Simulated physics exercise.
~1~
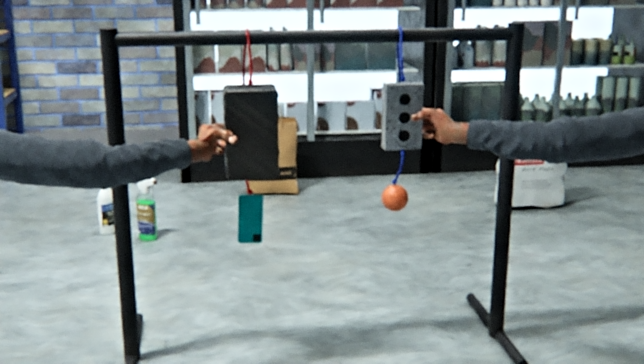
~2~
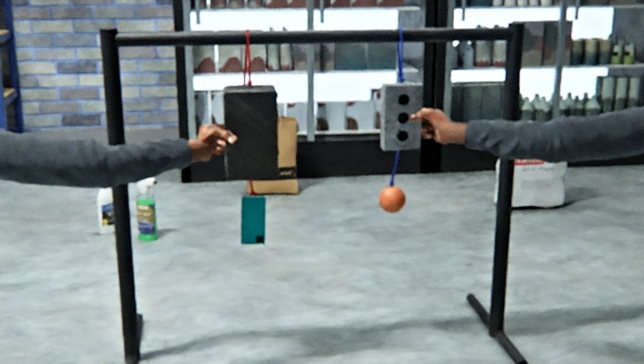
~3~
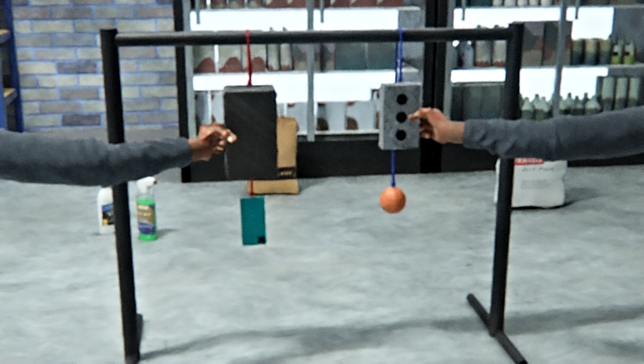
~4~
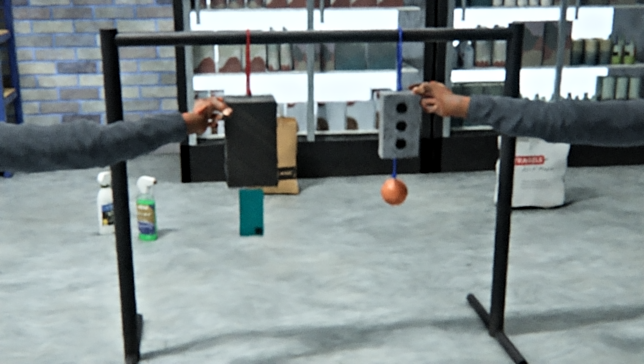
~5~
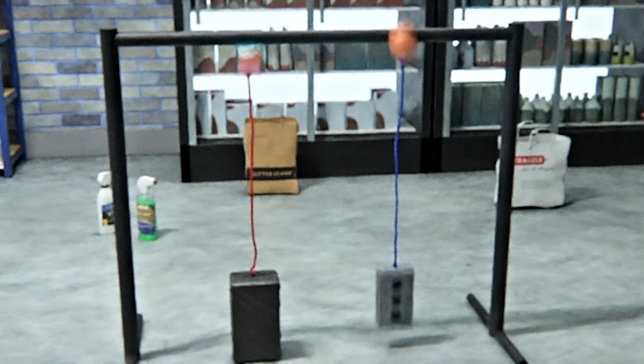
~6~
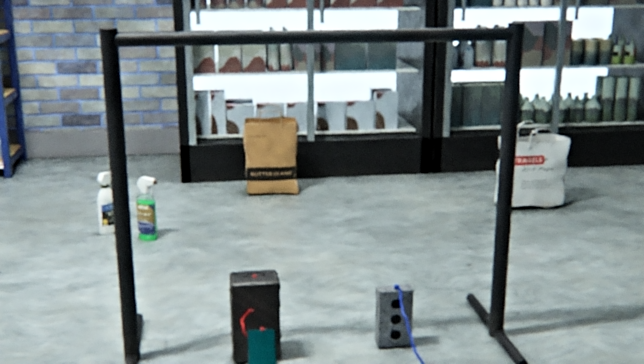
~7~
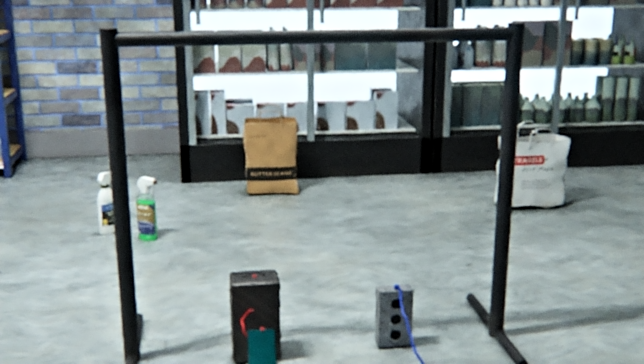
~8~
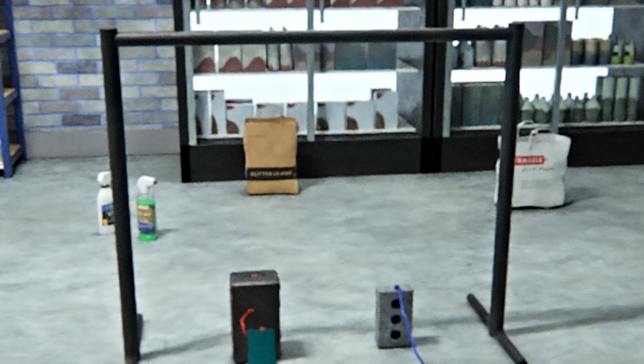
In a workshop with shelves behind, two hands release a black case and a gray paver hung by laces over a rail, with a teal phone and an orange as counterweights; both drop to the floor, the counterweights shoot up, and the laces come off the rail.
